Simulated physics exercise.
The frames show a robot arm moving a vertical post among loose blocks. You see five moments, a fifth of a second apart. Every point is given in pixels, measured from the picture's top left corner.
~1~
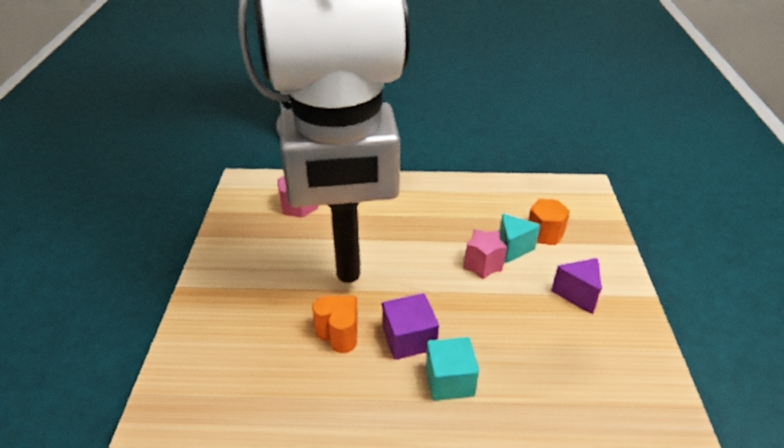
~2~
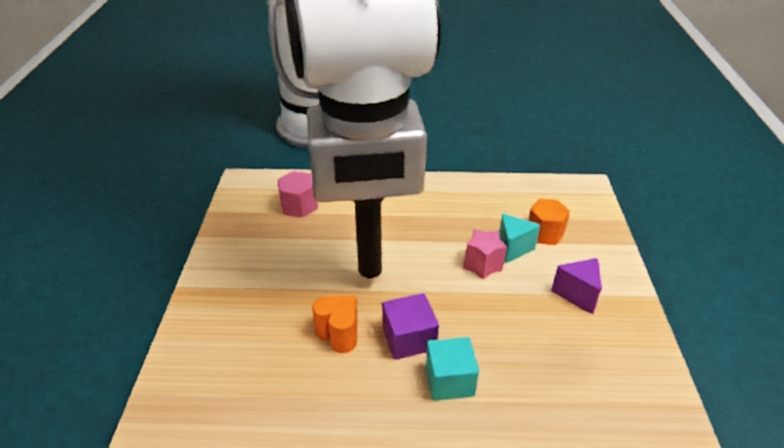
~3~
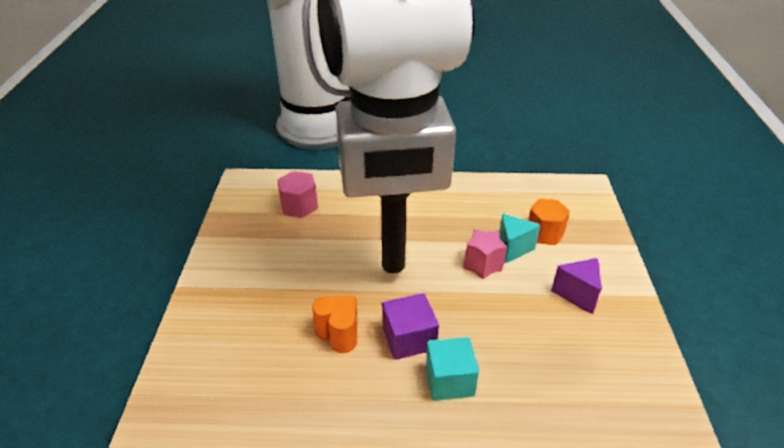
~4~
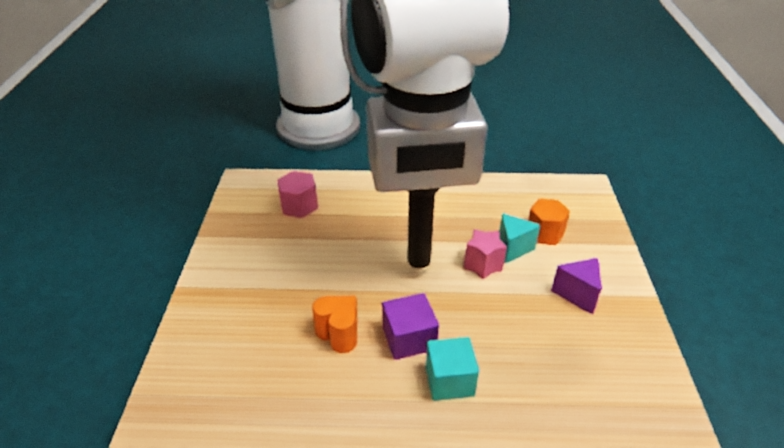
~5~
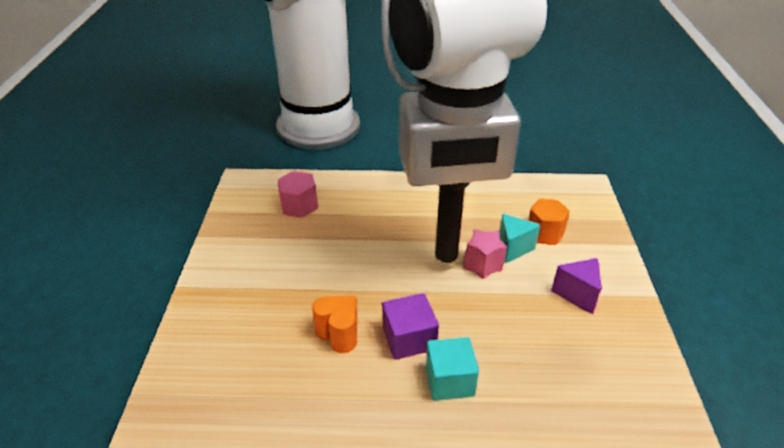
On a wooden board, a robot arm moving a black post steadily rightward among motionless colourful blocks, nearing a pink star.
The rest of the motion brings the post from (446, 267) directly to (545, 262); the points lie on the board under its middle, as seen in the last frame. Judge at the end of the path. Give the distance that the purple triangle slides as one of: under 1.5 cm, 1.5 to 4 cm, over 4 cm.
Below 1.5 cm.
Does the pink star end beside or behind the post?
Final answer: No.
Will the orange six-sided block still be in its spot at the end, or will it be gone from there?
At the end, its place is different.
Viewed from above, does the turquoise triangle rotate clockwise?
That would be a no.
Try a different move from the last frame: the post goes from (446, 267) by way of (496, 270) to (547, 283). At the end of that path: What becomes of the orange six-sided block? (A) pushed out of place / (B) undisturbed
A
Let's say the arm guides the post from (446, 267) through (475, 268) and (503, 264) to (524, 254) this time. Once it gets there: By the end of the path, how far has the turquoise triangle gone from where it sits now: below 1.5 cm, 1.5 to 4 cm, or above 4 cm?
Ends over 4 cm away.
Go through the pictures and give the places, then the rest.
Lower end of the post at (349, 275), tops of blocks, pink star at (487, 240), turquoise triangle at (517, 225), orange six-sided block at (550, 209), purple triangle at (585, 270), in the first frame.
Post at (370, 270), blocks as before, in the second frame.
Post at (394, 266), blocks as before, in the third frame.
Post at (419, 260), blocks as before, in the fourth frame.
Post at (447, 255), pink star at (487, 240), turquoise triangle at (517, 225), orange six-sided block at (550, 209), purple triangle at (585, 270), in the fifth frame.
The first path, step by step. One third of the way, post at (482, 254); pink star at (515, 239); turquoise triangle at (534, 222); orange six-sided block at (555, 206), turned 15° anticlockwise.
Two thirds of the way, post at (515, 252); pink star at (544, 240), turned 20° anticlockwise; turquoise triangle at (556, 221), turned 20° anticlockwise; orange six-sided block at (562, 202), turned 50° anticlockwise.
At the end, post at (548, 250); pink star at (578, 243); turquoise triangle at (580, 222), turned 70° anticlockwise; orange six-sided block at (564, 200), turned 70° anticlockwise; purple triangle not moved.
